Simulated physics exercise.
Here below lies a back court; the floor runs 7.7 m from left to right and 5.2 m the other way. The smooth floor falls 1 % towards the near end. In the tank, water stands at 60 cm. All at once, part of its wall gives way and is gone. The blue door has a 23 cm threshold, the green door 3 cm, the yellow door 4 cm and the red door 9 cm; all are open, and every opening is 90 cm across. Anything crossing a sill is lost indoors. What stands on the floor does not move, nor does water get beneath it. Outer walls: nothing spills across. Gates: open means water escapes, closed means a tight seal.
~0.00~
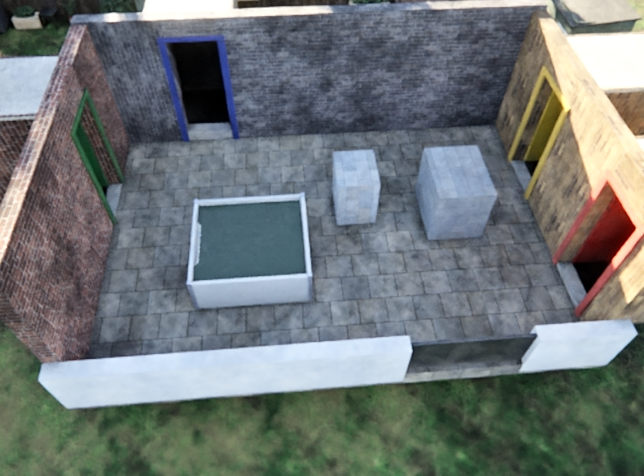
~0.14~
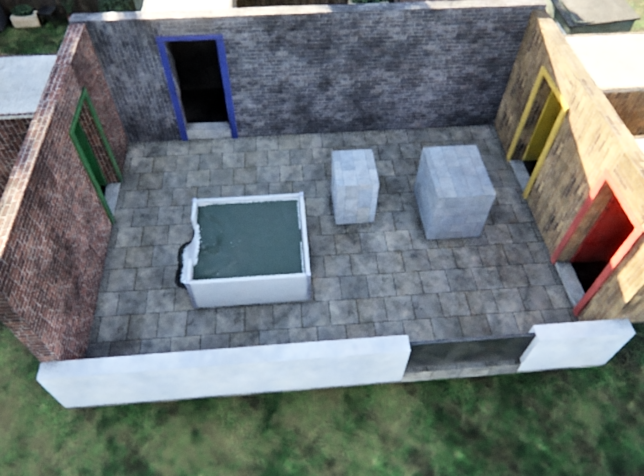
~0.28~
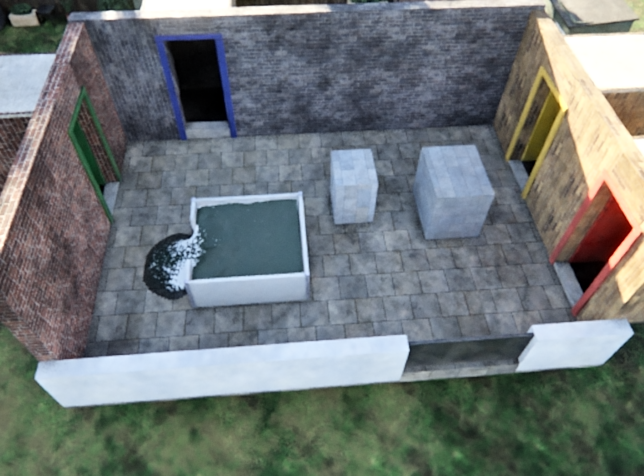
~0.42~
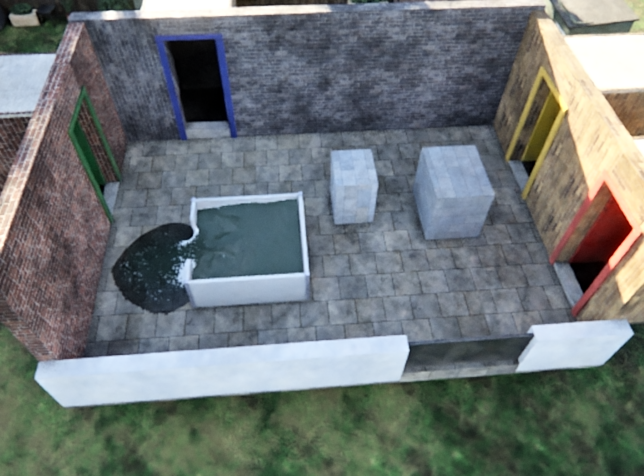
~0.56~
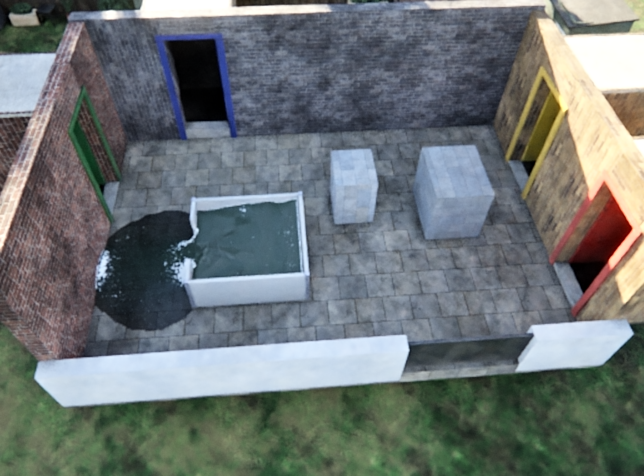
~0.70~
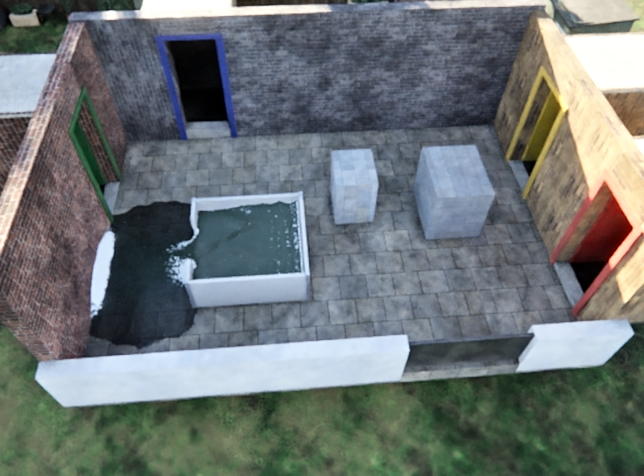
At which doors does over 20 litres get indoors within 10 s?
At the blue door the limit will not be crossed; at the green door the limit will be crossed; at the yellow door the limit will not be crossed; at the red door the limit will not be crossed.
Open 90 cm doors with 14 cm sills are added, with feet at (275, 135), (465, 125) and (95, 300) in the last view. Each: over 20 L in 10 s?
In turn: Short of it, short of it, beyond it.
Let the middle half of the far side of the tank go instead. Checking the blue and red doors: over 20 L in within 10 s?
Measured against that limit, blue comes out short of it and red comes out short of it.
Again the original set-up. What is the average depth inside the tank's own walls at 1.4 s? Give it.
Mean depth: Some 40 cm.
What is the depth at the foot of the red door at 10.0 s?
About 7.0 cm deep.
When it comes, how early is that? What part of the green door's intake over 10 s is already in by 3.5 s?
Share: ~ 65 %.
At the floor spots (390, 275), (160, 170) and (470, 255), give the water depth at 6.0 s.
2, 6, 2 cm.
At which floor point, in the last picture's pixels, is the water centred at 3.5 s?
Its balance point sits around (200, 261).
After 1.4 s water covers 15 % of the floor and is deepest (34 cm) near (80, 382); blue door not reached, green door 11 cm at the sill, 3 L in, yellow door not reached, red door not reached.
After 2.2 s water covers 20 % of the floor and is deepest (34 cm) near (82, 371); blue door not reached, green door 10 cm at the sill, 24 L in, yellow door not reached, red door not reached.
After 3.5 s water covers 40 % of the floor and is deepest (22 cm) near (80, 382); blue door 9 cm at the sill, 0 L in, green door 7 cm at the sill, 46 L in, yellow door not reached, red door not reached.
After 6.0 s water covers 75 % of the floor and is deepest (15 cm) near (80, 382); blue door 6 cm at the sill, 0 L in, green door 5 cm at the sill, 65 L in, yellow door not reached, red door 9 cm at the sill, 0 L in.
After 10.0 s water covers 95 % of the floor and is deepest (9 cm) near (80, 382); blue door 3 cm at the sill, 0 L in, green door 4 cm at the sill, 73 L in, yellow door 7 cm at the sill, 7 L in, red door 7 cm at the sill, 1 L in.
